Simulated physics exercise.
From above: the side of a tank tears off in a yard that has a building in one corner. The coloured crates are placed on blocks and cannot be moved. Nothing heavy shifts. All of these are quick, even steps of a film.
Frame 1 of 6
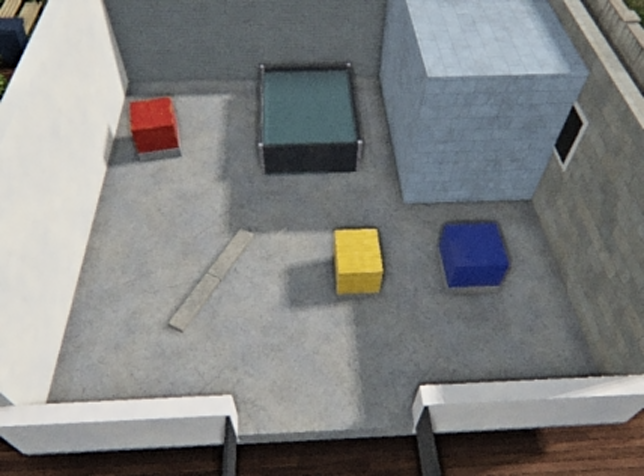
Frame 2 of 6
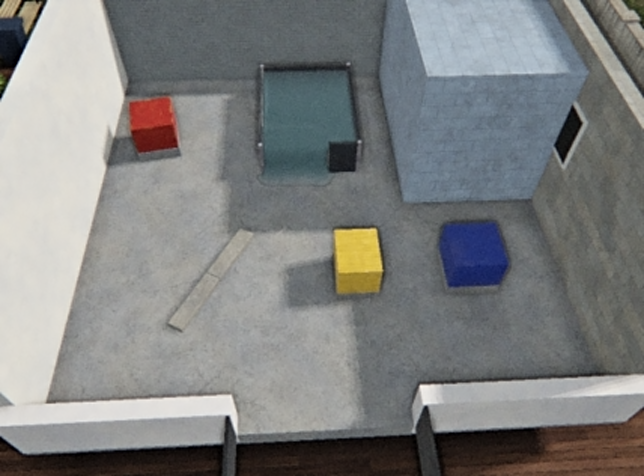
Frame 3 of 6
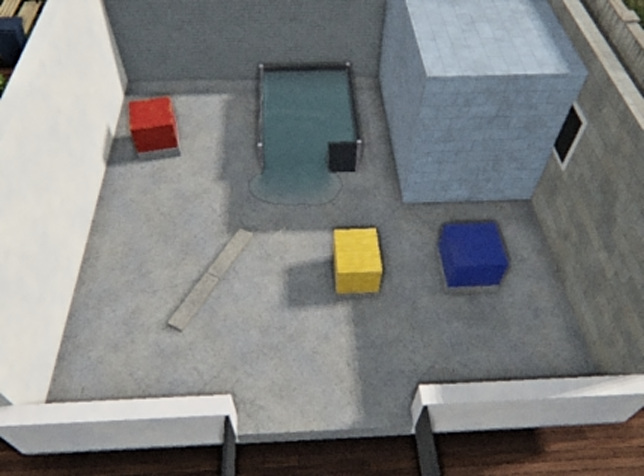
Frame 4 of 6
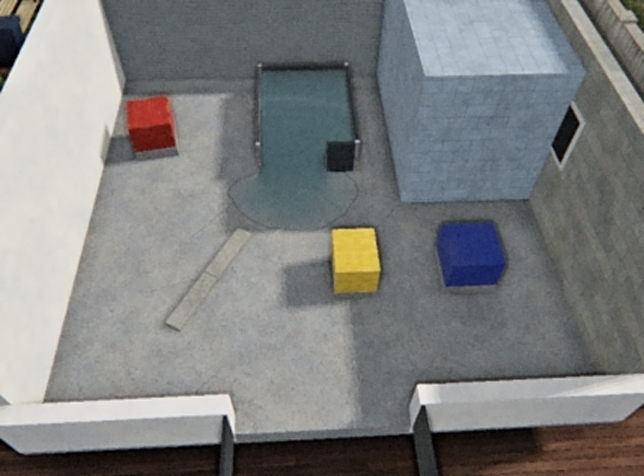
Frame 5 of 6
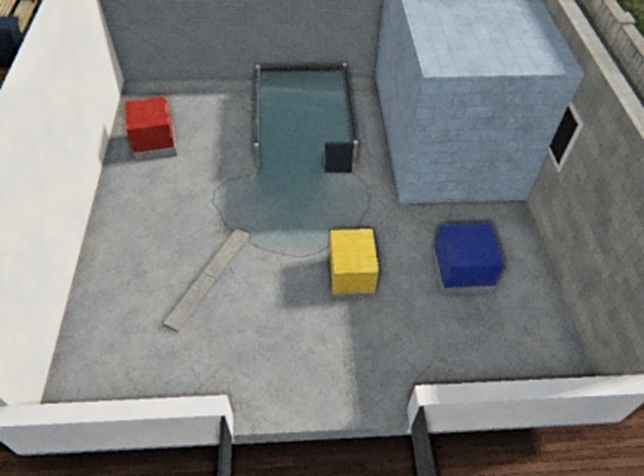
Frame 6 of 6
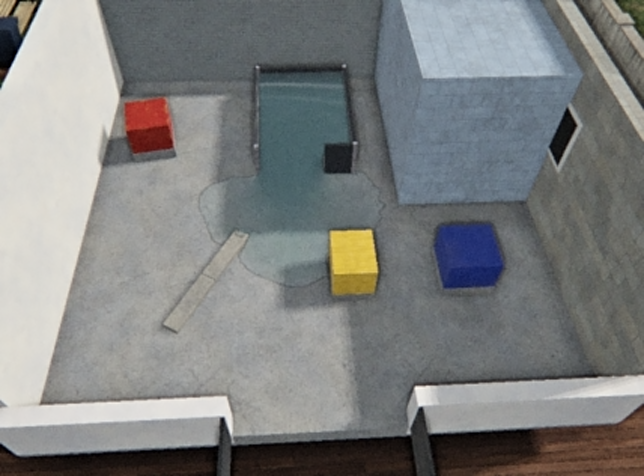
Water poured out through the torn front side of a tank in a walled yard, spreading across the gray floor in a widening puddle that reached the plank and the yellow block.
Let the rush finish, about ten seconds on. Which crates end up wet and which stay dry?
Result: The red crate will be left dry, the blue crate will be left dry, the yellow crate will be left wet.
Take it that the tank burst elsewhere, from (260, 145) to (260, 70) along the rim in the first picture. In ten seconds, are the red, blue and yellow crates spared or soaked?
Result: Red crate gets overtopped, blue crate is left untouched, yellow crate is left untouched.
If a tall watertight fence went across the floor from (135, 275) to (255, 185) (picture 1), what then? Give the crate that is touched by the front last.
Last comes the crate marked red.
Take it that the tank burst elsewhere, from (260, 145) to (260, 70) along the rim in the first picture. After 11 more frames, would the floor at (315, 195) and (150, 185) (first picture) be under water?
Taking them in turn: Left clear, then underwater.
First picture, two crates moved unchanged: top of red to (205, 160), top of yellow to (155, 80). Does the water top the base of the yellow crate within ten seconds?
In short: The yellow one stays dry.
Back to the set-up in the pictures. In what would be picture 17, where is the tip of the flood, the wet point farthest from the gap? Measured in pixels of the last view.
The front's farthest point is close to (134, 422).
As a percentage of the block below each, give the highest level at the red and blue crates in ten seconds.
Close to 30 per cent, and close to 60 per cent, in that order.
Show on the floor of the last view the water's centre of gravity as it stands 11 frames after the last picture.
I'd say around (293, 183).
A moment on, water covers 25 % of the floor; the red crate not reached, the blue crate not reached, the yellow crate water round its plinth.
Next, water covers 40 % of the floor; the red crate not reached, the blue crate water round its plinth, the yellow crate water round its plinth.
Then, water covers 55 % of the floor; the red crate not reached, the blue crate water round its plinth, the yellow crate water round its plinth.
Later, water covers 65 % of the floor; the red crate water round its plinth, the blue crate water round its plinth, the yellow crate water round its plinth.
In the end, water covers 80 % of the floor; the red crate stayed above the water, the blue crate stayed above the water, the yellow crate was topped.
